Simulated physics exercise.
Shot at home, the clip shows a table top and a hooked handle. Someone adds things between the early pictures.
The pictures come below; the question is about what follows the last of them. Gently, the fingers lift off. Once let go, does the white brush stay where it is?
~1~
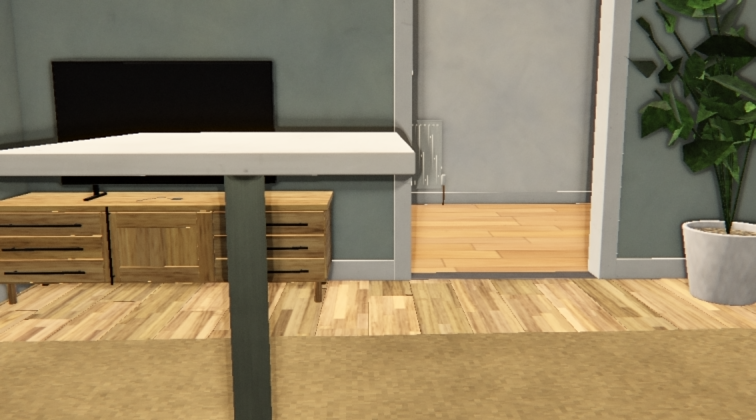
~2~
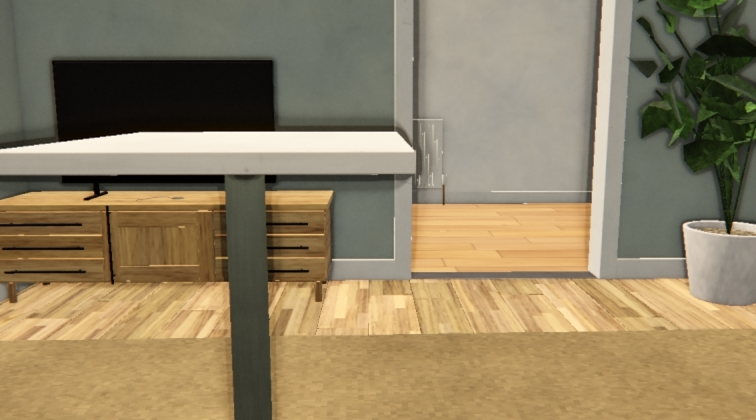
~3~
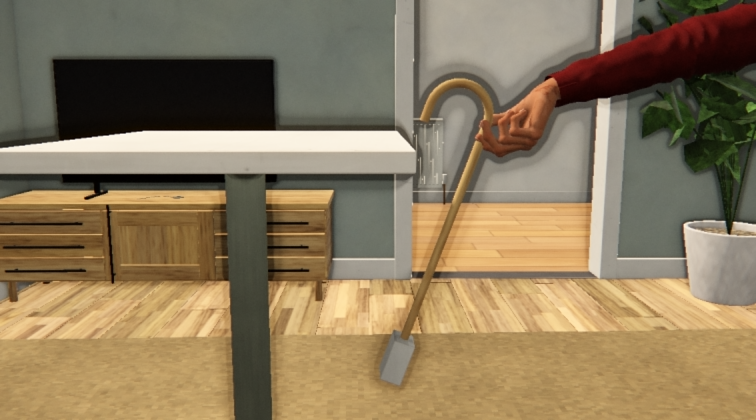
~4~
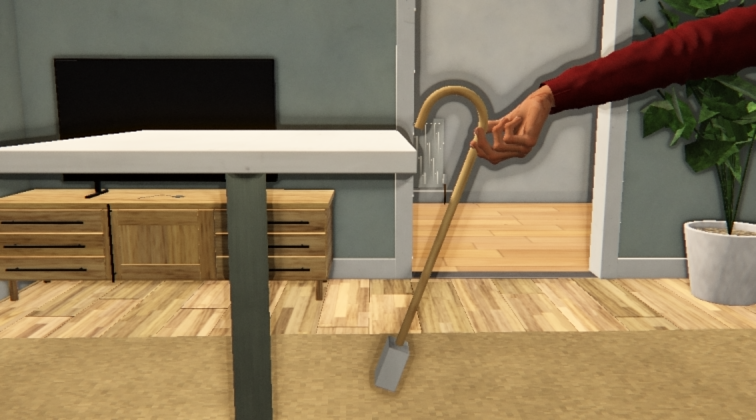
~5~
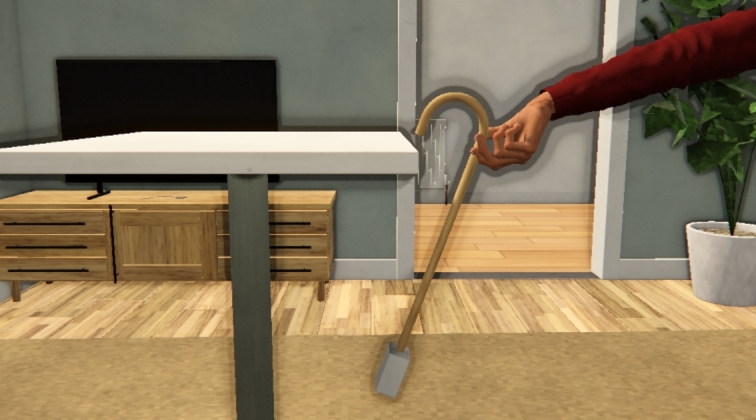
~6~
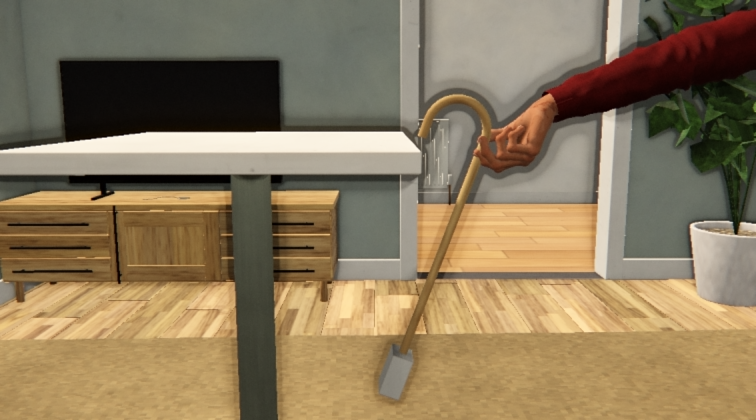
No.
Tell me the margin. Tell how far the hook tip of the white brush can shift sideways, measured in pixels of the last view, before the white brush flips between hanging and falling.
Left by around 12 pixels.
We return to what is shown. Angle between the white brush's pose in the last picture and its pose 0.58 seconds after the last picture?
Change in angle: Approx. 40°.
Then, 0.38 s later than the last frame, white brush dropping near (438, 381).
Then, 0.58 s later than the last frame, white brush dropping.
When it is over, the white brush falls to the floor.
